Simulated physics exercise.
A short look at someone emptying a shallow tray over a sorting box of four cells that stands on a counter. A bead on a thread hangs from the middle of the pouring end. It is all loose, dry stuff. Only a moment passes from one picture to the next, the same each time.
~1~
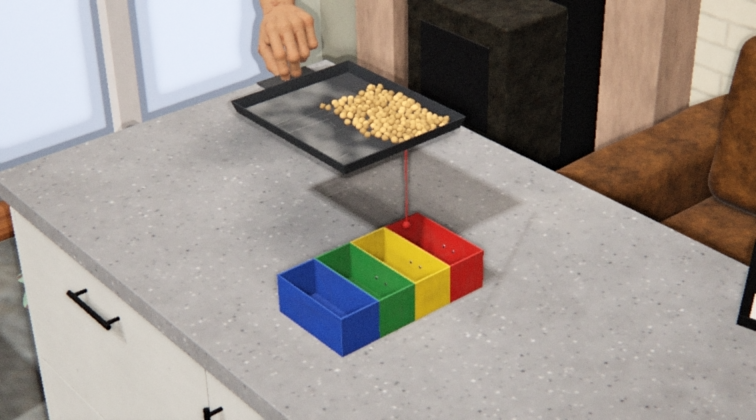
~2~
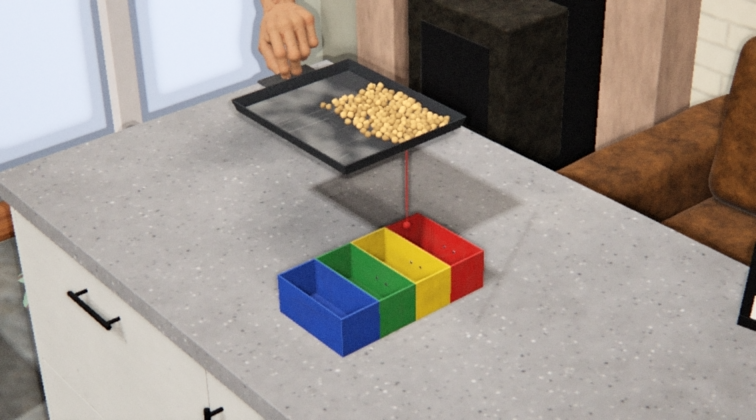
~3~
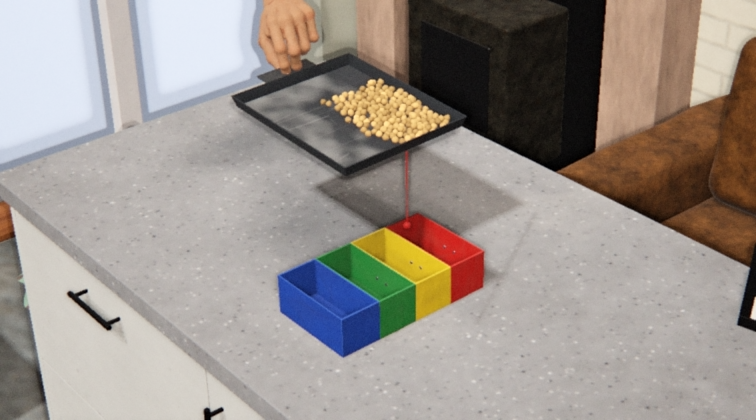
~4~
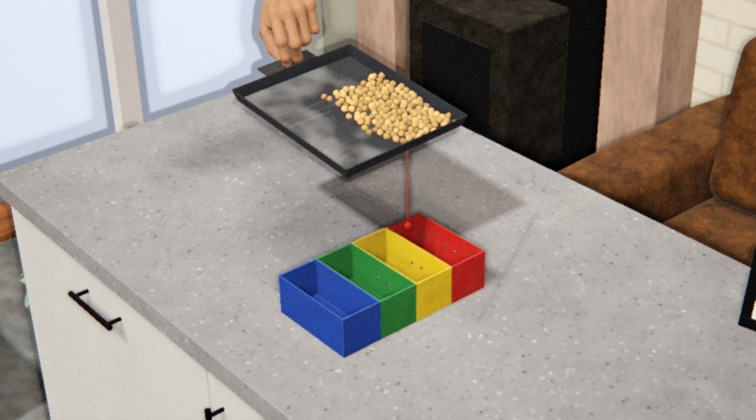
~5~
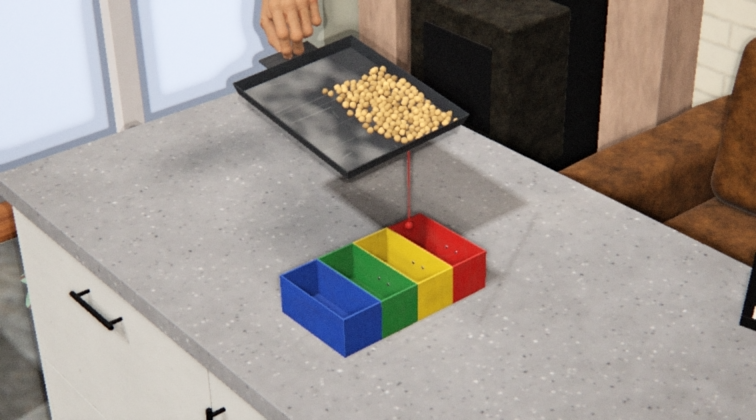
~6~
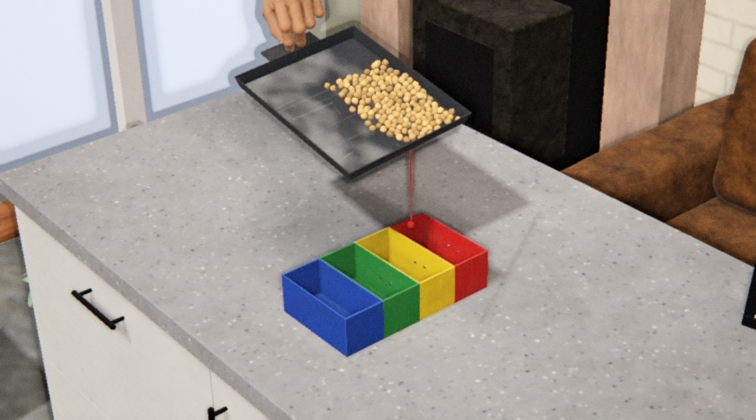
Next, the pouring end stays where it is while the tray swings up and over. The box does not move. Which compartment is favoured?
Most goes to the green cell.
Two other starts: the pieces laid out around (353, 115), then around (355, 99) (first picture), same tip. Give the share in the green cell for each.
First some 70, then 70 per cent.
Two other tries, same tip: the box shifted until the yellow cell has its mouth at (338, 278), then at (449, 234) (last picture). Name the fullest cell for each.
In turn: Red; that blue cell.
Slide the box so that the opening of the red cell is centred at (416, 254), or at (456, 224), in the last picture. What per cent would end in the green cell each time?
Roughly 10 per cent, and 40 per cent.
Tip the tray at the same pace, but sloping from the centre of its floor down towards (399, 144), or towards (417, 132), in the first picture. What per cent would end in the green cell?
Near 10 % and 0 %.
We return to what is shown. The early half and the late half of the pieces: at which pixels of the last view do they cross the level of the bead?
At about (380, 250), then at (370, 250).
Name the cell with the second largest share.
It is the yellow cell.
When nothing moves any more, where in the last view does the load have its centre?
Close to (380, 298).
Soon, tray tipped steeply; nearly all on the tray; a stray few in the green cell.
A while on, tray tipped right over; about a quarter on the tray; about a third in the green cell; about a quarter in the yellow cell; a stray few in the red cell; a stray few in the blue cell; about a quarter falling or outside the box.
Towards the end, tray tipped past a quarter turn; about two thirds in the green cell; about a third in the yellow cell; a small part in the red cell; a stray few in the blue cell; a stray few falling or outside the box.
Finally, tray tipped past a quarter turn; about two thirds in the green cell; about a third in the yellow cell; a small part in the red cell; a stray few in the blue cell; a stray few outside the box.
